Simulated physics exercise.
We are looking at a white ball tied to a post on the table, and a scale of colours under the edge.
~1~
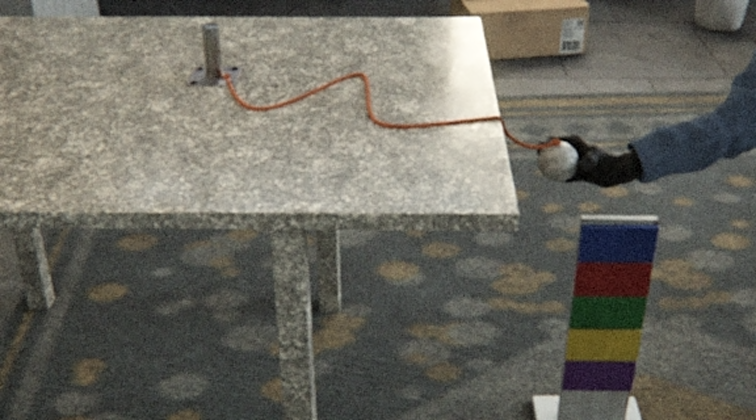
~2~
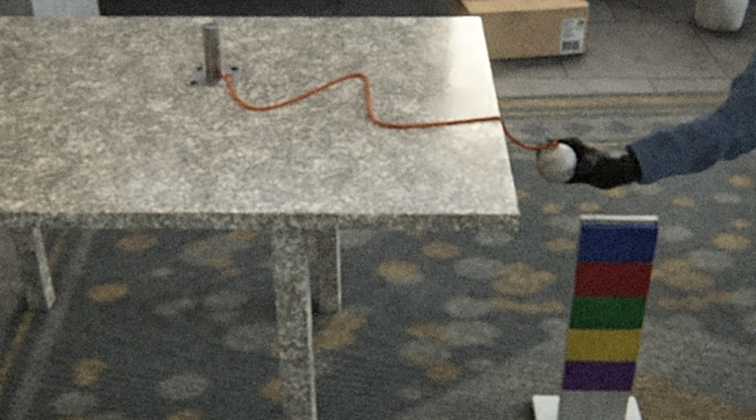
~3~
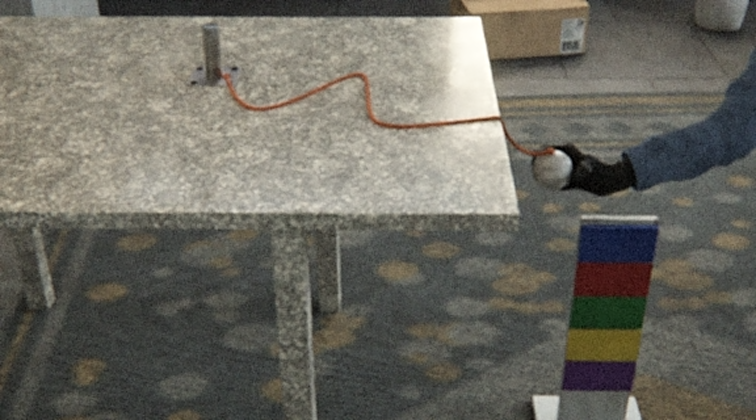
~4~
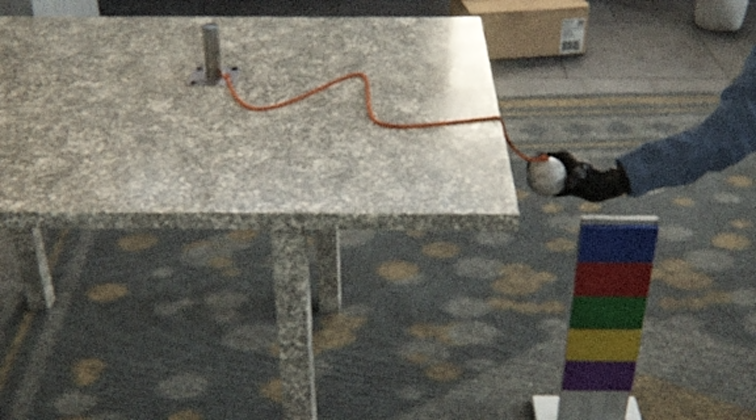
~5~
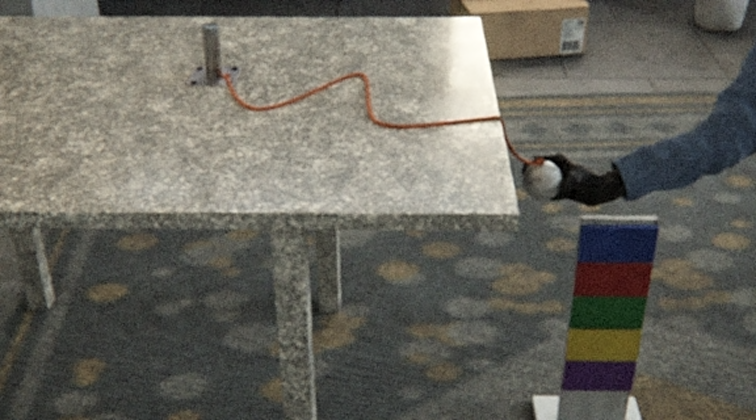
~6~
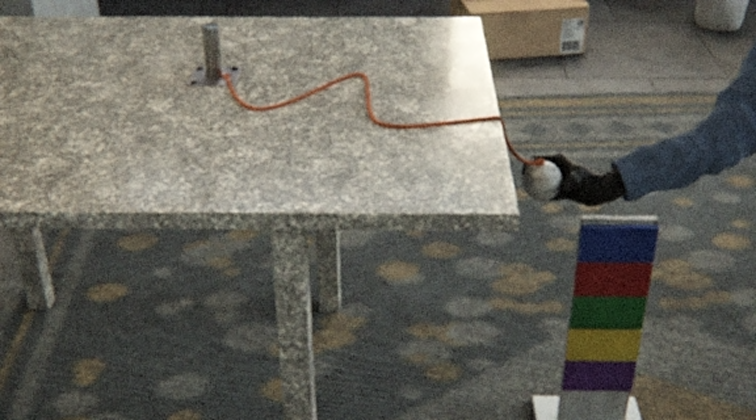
A gloved hand slowly lowers a corded white ball slightly leftward beside the table's edge.
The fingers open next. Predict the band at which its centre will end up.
I predict the yellow band.
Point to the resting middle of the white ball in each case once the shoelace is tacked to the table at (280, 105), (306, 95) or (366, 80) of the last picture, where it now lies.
Expect roughly (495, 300) for the first, (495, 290) for the second and (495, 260) for the third.
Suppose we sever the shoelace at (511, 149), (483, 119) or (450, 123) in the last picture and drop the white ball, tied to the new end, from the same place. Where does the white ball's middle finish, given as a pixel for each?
One spot per try: (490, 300), (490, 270), and (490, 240).
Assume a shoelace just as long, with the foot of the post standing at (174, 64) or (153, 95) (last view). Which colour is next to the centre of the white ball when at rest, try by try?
First case: Green. Second case: Green.
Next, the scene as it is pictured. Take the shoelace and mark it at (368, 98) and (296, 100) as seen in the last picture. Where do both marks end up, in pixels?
Around (498, 114); the other one around (353, 90).
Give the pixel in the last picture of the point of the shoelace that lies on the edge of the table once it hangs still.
About (368, 98).
Early on, ball near (491, 306); level with green.
Midway, ball near (489, 325); level with yellow.
Finally, ball near (480, 332); level with yellow. The shoelace holds its middle at yellow.
